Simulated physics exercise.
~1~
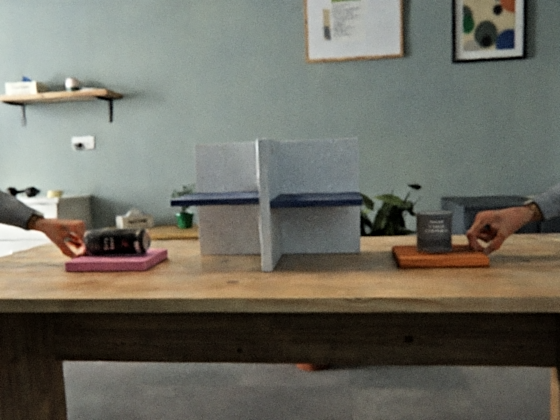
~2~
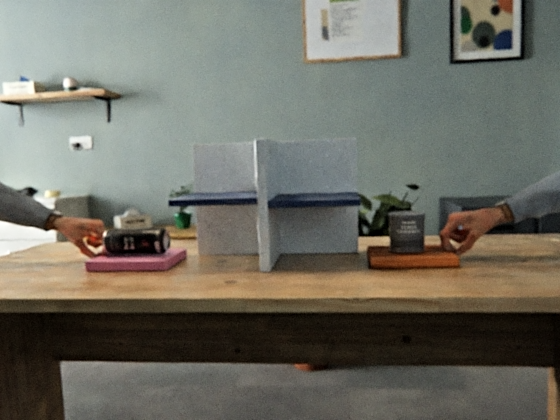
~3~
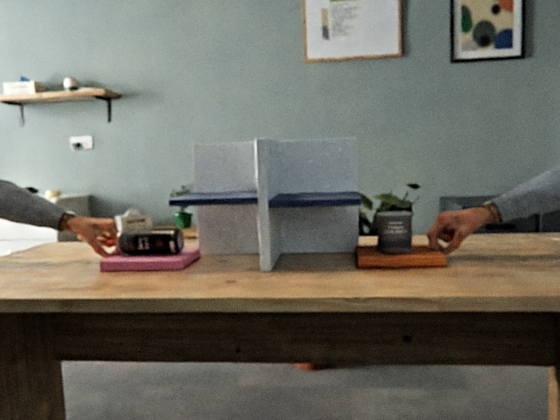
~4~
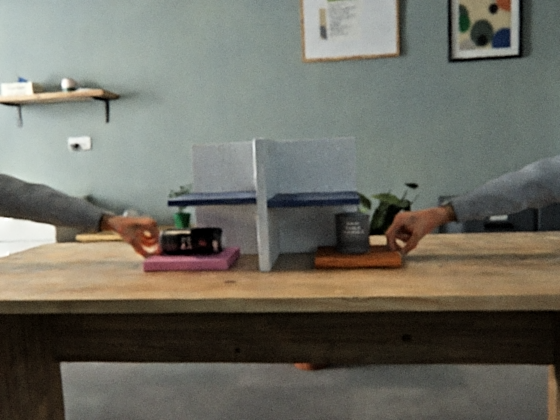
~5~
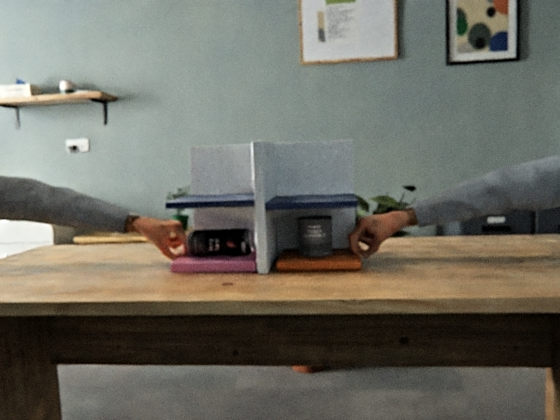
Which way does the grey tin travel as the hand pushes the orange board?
The grey tin travels to the left, riding on the orange board toward the middle of the rack.
